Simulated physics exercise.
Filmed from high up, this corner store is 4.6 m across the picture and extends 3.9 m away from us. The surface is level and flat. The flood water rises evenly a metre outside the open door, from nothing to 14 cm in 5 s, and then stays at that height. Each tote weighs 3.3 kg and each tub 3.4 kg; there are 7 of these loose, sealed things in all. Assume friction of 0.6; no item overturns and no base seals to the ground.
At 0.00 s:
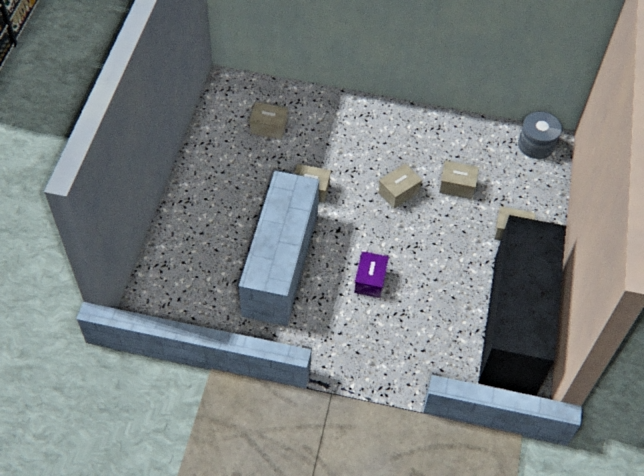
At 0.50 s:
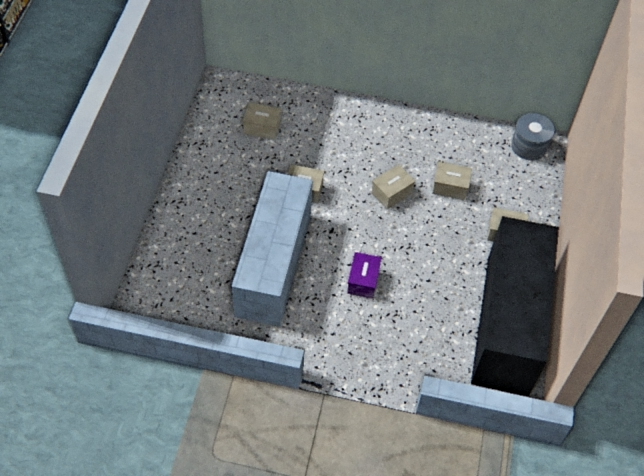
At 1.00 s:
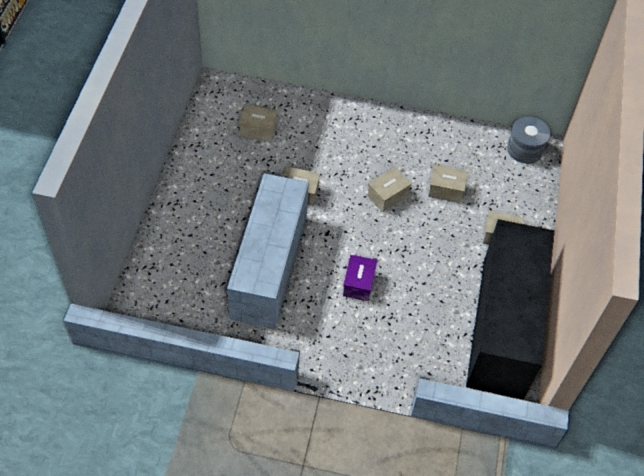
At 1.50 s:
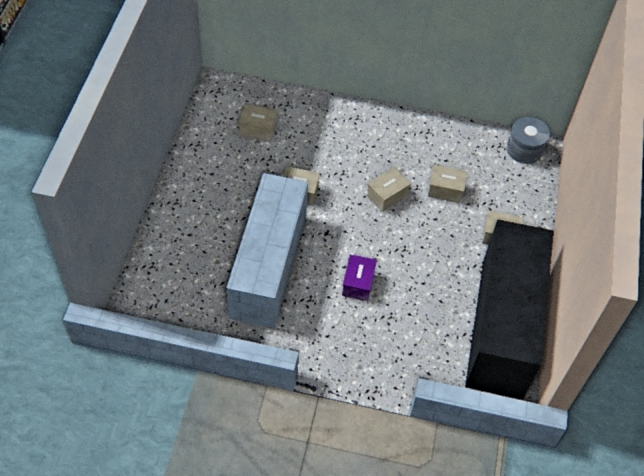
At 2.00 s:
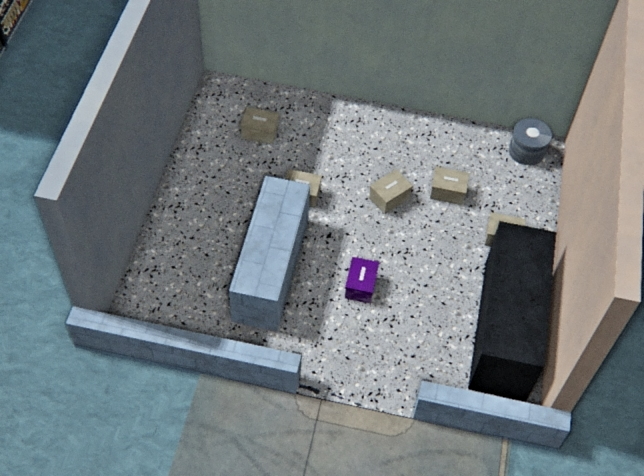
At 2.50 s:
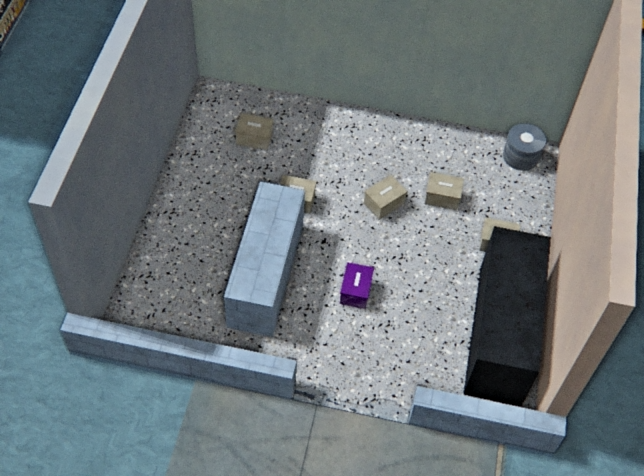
Purple tote and tan boxes sitting still in an open-topped store as a faint outline outside the doorway shrinks and disappears.
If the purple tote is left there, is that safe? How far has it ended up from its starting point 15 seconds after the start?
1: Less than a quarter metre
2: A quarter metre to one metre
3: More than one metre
3, more than one metre.
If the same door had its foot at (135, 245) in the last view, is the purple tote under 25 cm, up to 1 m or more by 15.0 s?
Outcome: The purple tote barely moves.
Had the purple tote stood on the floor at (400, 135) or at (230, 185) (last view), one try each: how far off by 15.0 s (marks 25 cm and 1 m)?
Run 1 - well off; run 2 - short shift.
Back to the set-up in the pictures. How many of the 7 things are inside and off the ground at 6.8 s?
The count is 1.
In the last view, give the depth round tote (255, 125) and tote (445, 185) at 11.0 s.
About 2 and 9 cm.
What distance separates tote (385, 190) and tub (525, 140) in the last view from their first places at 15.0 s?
First 200 cm, then 150 cm.
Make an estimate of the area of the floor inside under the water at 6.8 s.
Near 8.5 m2 in all.
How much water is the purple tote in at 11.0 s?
Depth: About 7 cm.
After 3.5 s the purple tote is near (357, 280), 0.0 m from its start, aground; 0 afloat.
After 6.8 s the purple tote is near (359, 192), 1.2 m from its start, afloat; 1 afloat.
After 11.0 s the purple tote is near (199, 88), 3.3 m from its start, afloat; 5 afloat.
After 15.0 s the purple tote is near (154, 291), 2.2 m from its start, afloat; 7 afloat.
